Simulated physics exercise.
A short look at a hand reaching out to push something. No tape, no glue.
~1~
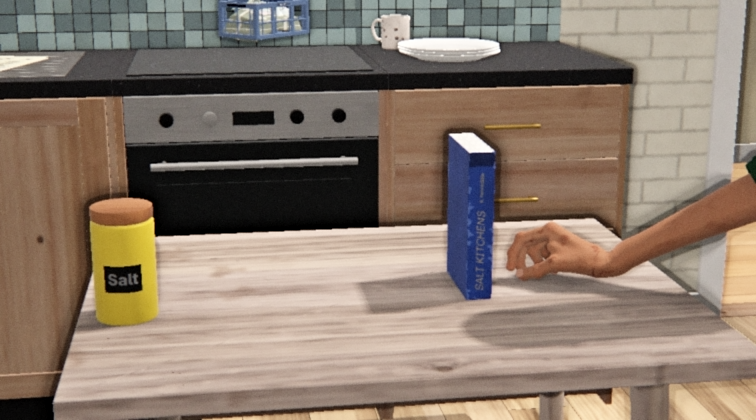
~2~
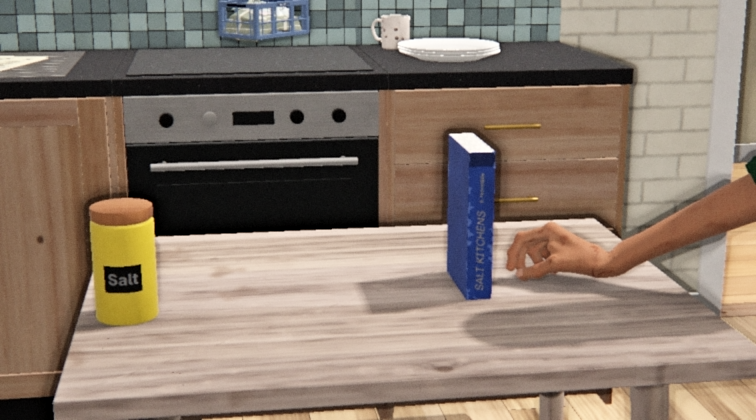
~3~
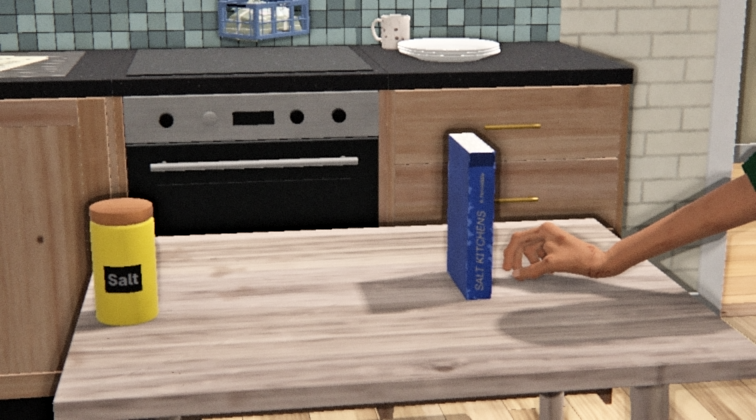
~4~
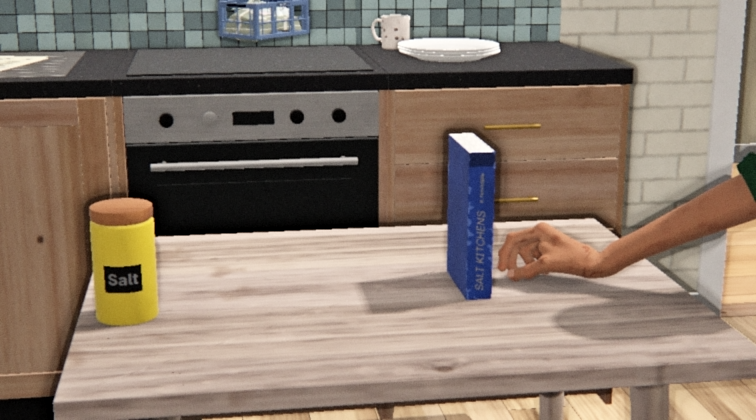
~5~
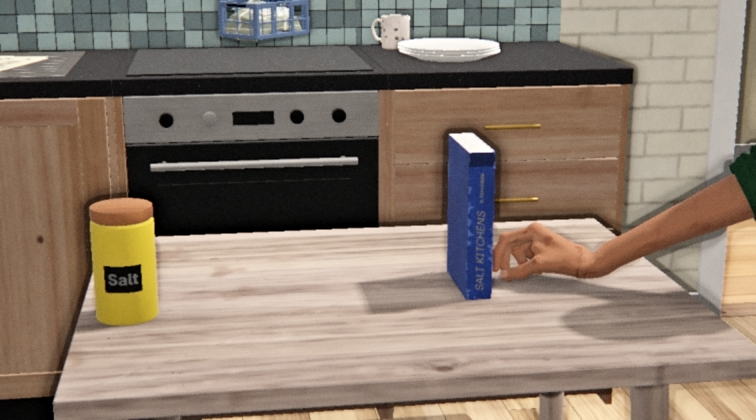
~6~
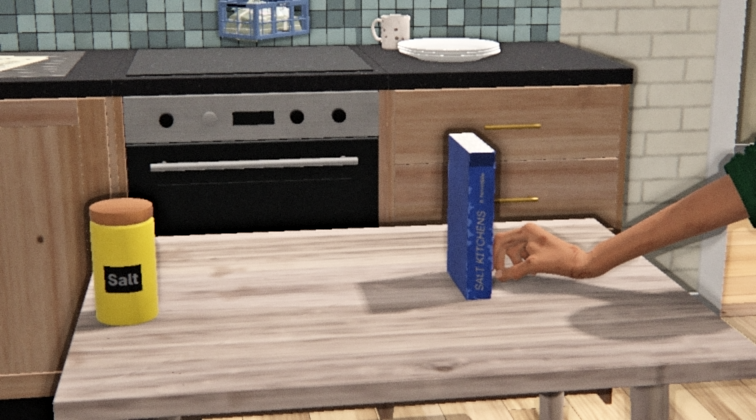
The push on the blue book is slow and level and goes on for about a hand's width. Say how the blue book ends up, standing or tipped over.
The blue book is still upright.
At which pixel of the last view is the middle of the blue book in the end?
At about (386, 218).
Then, 0.30 s later than the last frame, blue book moved a little near (450, 215).
Then, 0.50 s later than the last frame, blue book moved a little near (434, 216).
Then, 0.80 s later than the last frame, blue book moved about its own width near (406, 217).
Then, 1.00 s later than the last frame, blue book moved about its own width near (389, 218).
When it is over, moved from the start, blue book. End places, in pixels of the last picture, blue book near (386, 218).
